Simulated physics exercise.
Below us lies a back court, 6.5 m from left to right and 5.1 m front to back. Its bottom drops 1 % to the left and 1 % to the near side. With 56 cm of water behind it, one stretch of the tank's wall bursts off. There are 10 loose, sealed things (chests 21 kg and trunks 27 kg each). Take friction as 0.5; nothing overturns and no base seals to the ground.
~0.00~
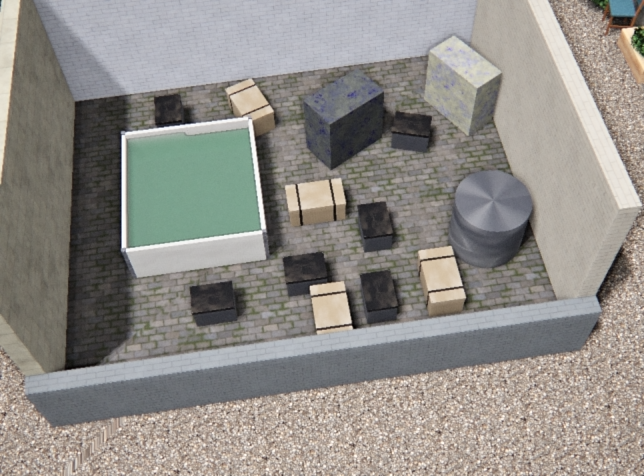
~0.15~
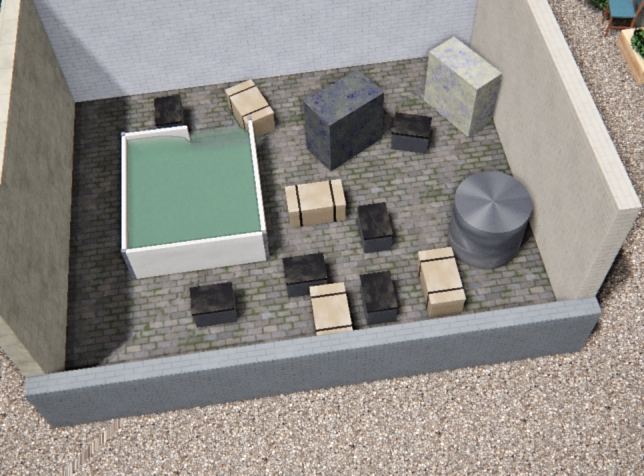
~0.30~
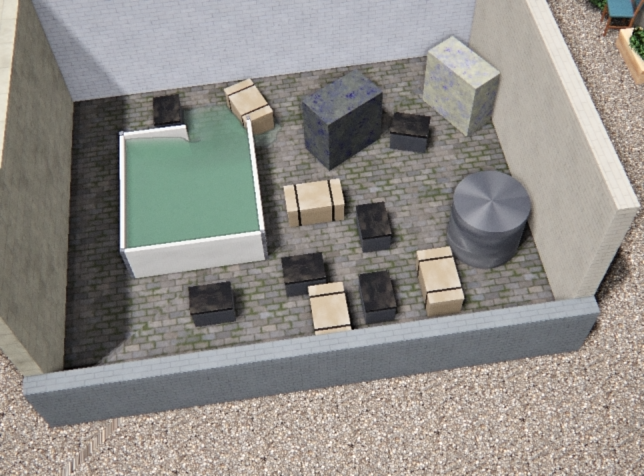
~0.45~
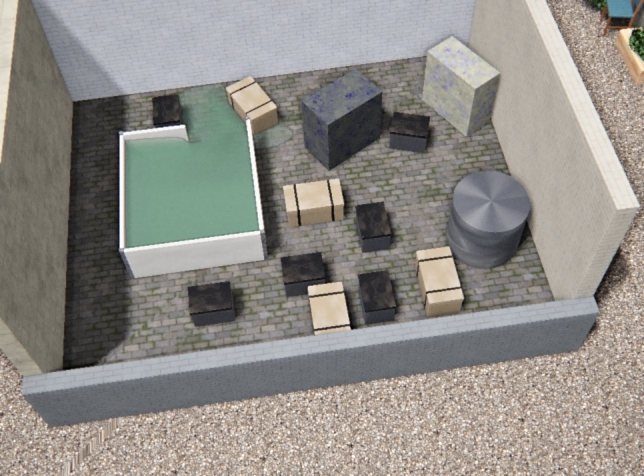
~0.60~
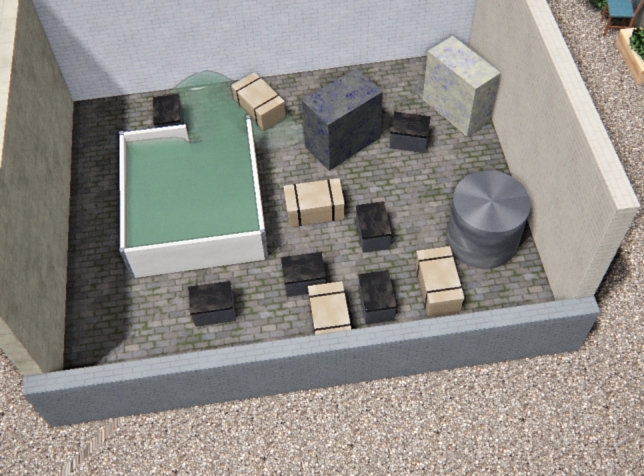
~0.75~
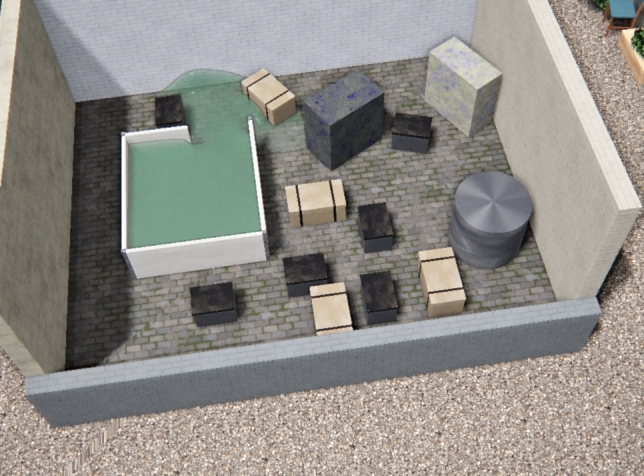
In a walled court, green water pours from a tank's broken wall and pushes a wooden trunk right.
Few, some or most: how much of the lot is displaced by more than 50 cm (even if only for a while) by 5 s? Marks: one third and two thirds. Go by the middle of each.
Share: Under a third.
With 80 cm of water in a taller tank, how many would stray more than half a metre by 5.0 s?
Then 1.
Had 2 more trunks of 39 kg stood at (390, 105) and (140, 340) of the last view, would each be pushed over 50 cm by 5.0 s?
In turn: Over, less.
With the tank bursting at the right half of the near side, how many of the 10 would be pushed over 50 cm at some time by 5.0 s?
Then 4.
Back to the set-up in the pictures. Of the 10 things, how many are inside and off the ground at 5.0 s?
I count 1.
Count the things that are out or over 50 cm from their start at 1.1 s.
By then 1.
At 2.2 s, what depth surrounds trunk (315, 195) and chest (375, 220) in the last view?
About 0 and 0 cm.
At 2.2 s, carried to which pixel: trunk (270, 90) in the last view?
Near (401, 75).
After 1.1 s 1 of 10 are over 50 cm from their spots; 0 afloat.
After 2.2 s 1 of 10 are over 50 cm from their spots; 0 afloat.
After 3.5 s 1 of 10 are over 50 cm from their spots; 0 afloat.
After 5.0 s 1 of 10 are over 50 cm from their spots, and 1 have been at some point; 1 afloat.
